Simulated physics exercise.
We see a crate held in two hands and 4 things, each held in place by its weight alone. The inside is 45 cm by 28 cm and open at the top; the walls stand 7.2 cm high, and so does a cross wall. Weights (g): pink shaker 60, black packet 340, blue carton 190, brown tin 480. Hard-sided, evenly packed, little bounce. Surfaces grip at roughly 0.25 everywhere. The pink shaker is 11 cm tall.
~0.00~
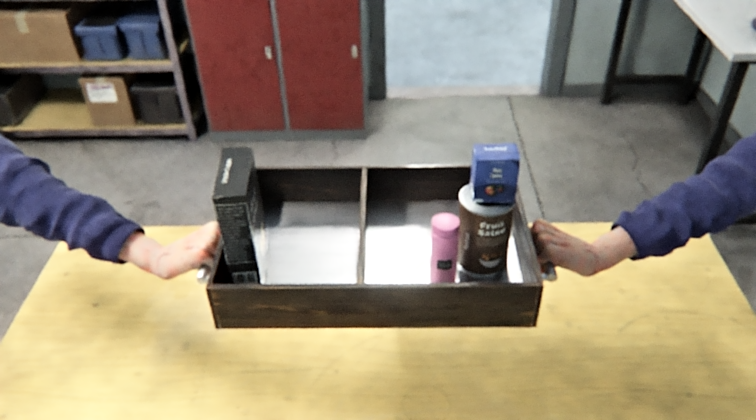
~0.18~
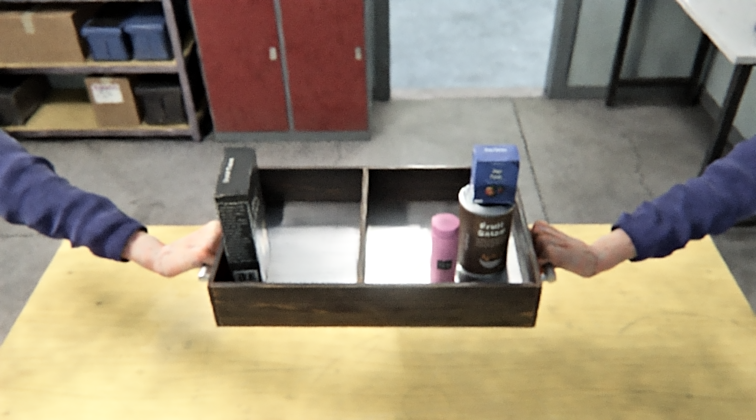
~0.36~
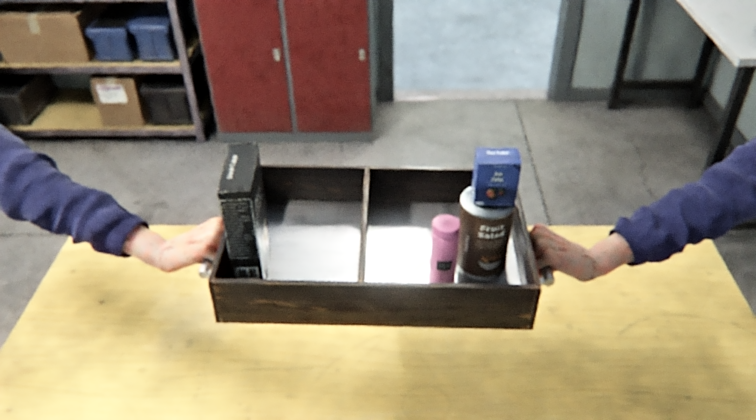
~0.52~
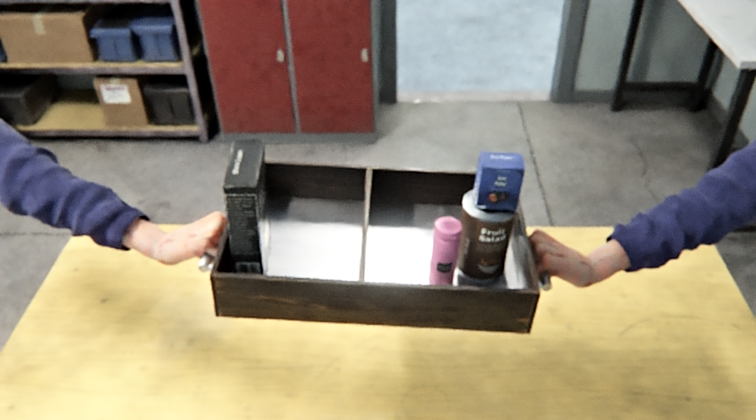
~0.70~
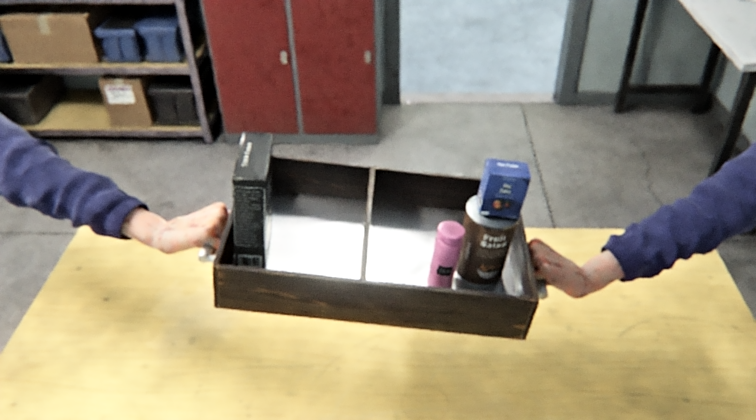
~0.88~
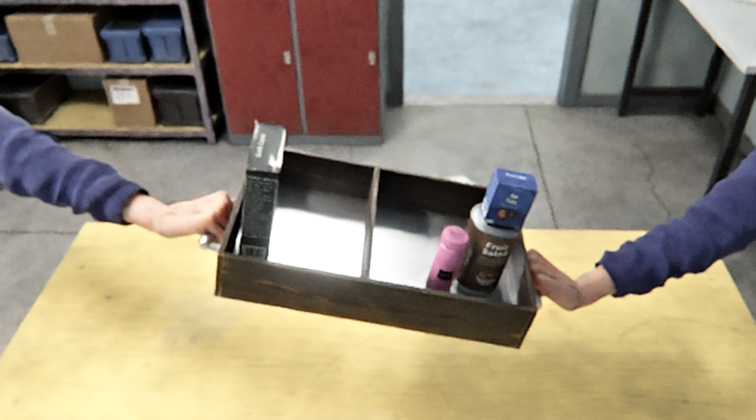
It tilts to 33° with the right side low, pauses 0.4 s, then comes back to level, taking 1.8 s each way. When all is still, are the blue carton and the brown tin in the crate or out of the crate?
The blue carton has gone; the brown tin stays put.
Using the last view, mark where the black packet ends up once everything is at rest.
Its centre ends close to (312, 234) in the last view.
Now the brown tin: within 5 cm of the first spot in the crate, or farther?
The brown tin stays put.
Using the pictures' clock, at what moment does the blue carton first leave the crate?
Around 1.3 s on the clock.
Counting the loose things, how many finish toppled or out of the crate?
In total, 2.
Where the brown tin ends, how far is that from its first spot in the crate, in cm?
About 2 cm.
After 1.38 s, crate tipped 27°, right side down; blue carton now out of the crate; brown tin moved 2 cm near (492, 274); black packet 62° off its base.
After 2.88 s, crate tipped 26°, right side down; brown tin moved 2 cm near (493, 272); black packet 53° off its base; pink shaker moved 11 cm.
In the end (4.5 s), out of the crate, blue carton; toppled in the crate, black packet; not toppled but over 5 cm from the start, pink shaker; the last one under 5 cm from the start. In the last view, blue carton near (573, 389), brown tin near (492, 231).
